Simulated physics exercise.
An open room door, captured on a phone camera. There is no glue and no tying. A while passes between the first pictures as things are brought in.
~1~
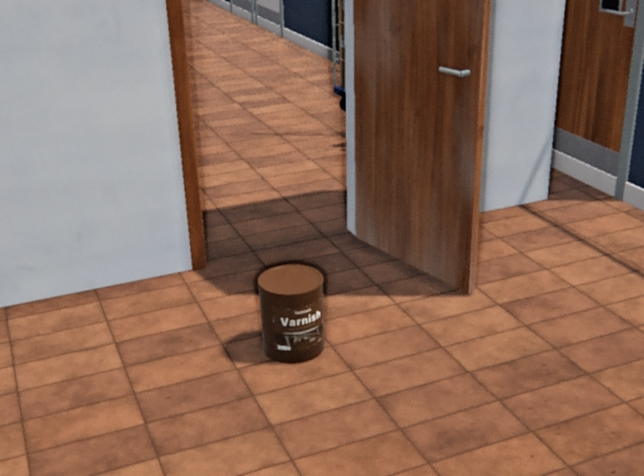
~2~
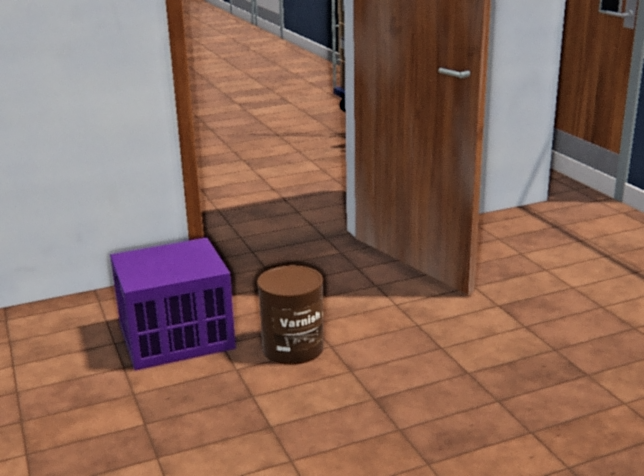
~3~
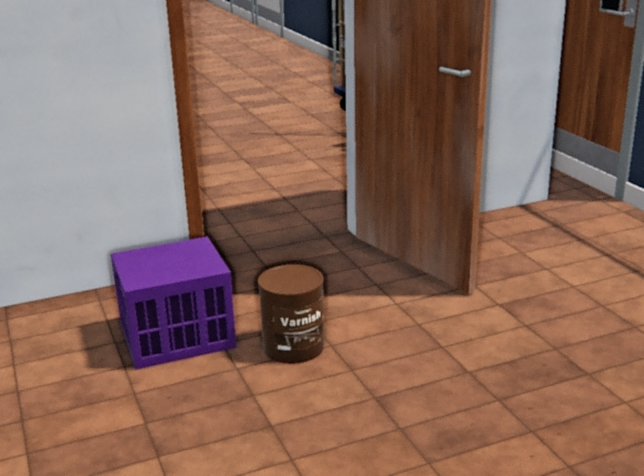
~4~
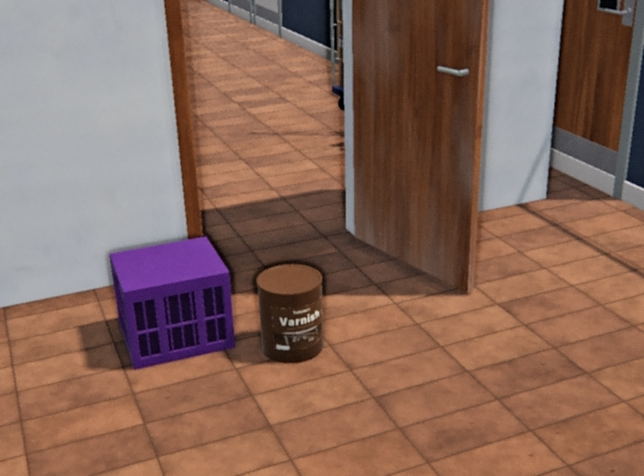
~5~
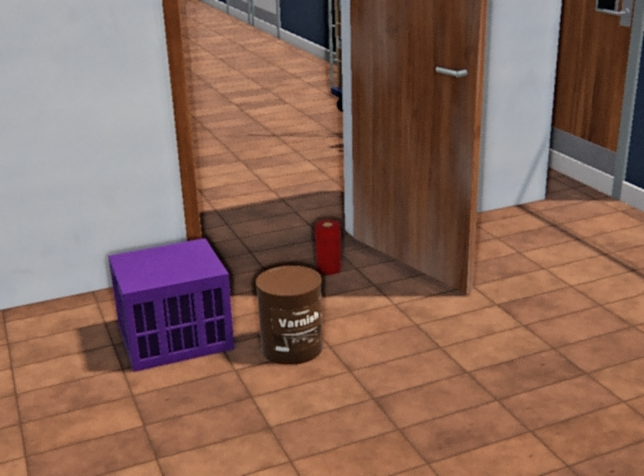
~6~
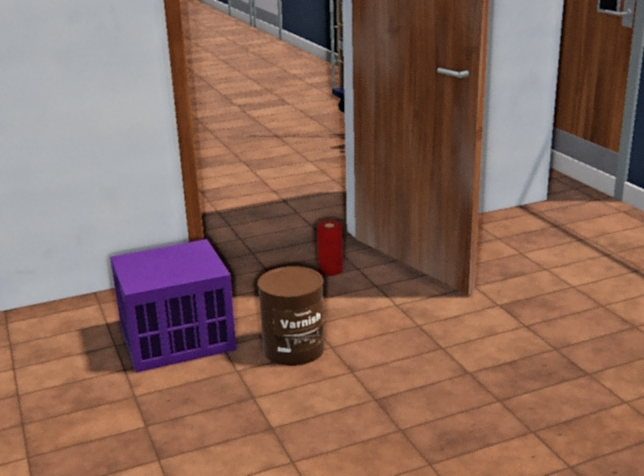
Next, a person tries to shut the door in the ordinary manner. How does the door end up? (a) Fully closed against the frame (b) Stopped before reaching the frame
a, fully closed against the frame.
Then, 1.00 s on from there, open by 74°.
Then, 1.60 s on from there, open by 42°; red roll shifted about its own width near (311, 246).
Then, 1.90 s on from there, open by 25°; red roll shifted well along near (291, 242).
Then, 2.20 s on from there, open by 8°; red roll shifted well along near (274, 234).
In the end, open by 0°; moved from the start, red roll; the other 2 unmoved. At the end, from the last picture's camera, red roll near (267, 228).
